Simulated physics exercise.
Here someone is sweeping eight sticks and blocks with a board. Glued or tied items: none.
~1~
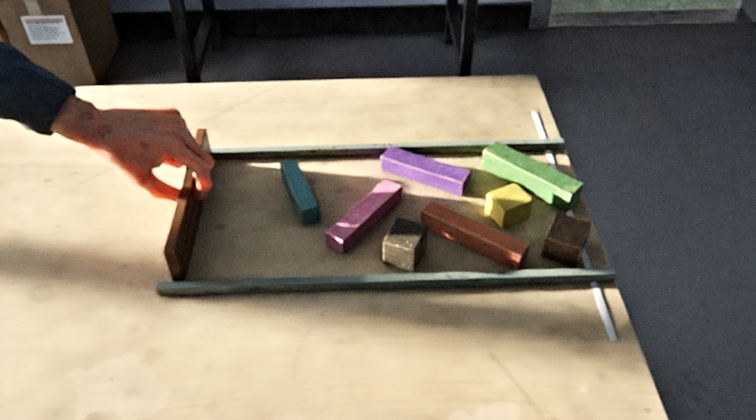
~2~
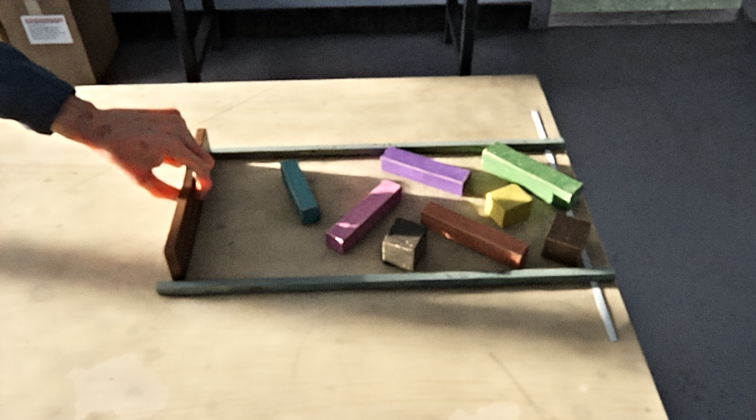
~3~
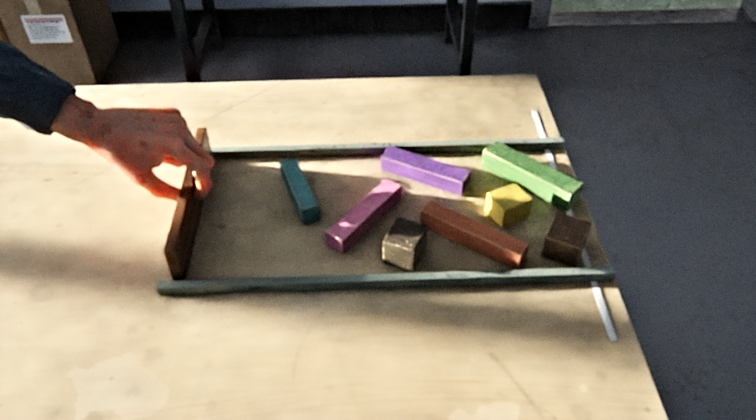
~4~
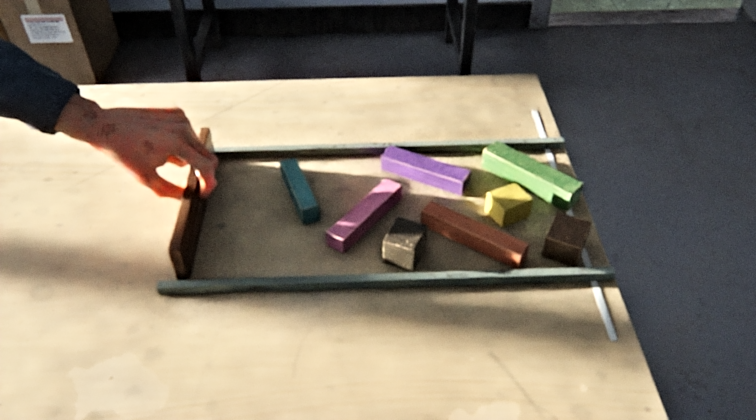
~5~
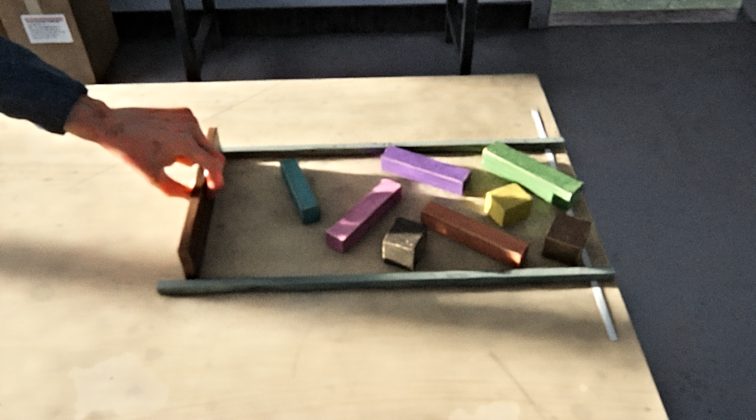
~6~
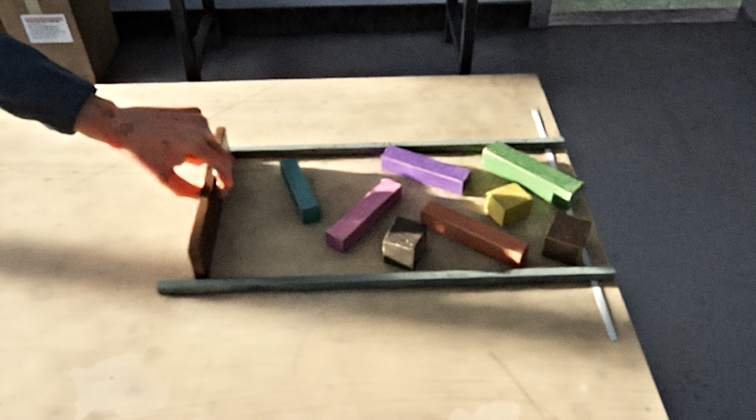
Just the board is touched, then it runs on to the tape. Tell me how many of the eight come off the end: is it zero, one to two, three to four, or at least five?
Seems five or more of them come crashing down.
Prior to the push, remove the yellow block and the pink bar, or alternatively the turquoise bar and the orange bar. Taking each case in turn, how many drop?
In order, the numbers are 4 and 4.
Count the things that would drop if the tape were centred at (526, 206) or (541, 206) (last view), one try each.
First try 4, second try 4.
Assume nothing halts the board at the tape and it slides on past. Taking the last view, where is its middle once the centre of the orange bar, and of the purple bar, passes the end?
Near (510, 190) in the first case, near (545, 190) in the other.
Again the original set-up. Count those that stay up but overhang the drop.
Answer: 0.
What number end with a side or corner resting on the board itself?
It adds up to 1.
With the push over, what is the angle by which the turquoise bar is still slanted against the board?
I'd put it at about 0°.
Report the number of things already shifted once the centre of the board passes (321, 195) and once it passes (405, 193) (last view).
Answer - first 1, then 5.
Early on, none off yet; brown block at rest near (566, 239); green bar at rest near (530, 174); yellow block at rest near (509, 205).
A while later, none off yet; brown block moving near (570, 237); green bar at rest near (530, 174); yellow block at rest near (509, 205).
Further along, none off yet; brown block travelled about its own width near (606, 221); green bar travelled a little near (571, 170); yellow block travelled well along near (574, 206).
Finally, the number that fall off is five or more; lost, pink bar, black block, purple bar, orange bar, yellow block, green bar and brown block.
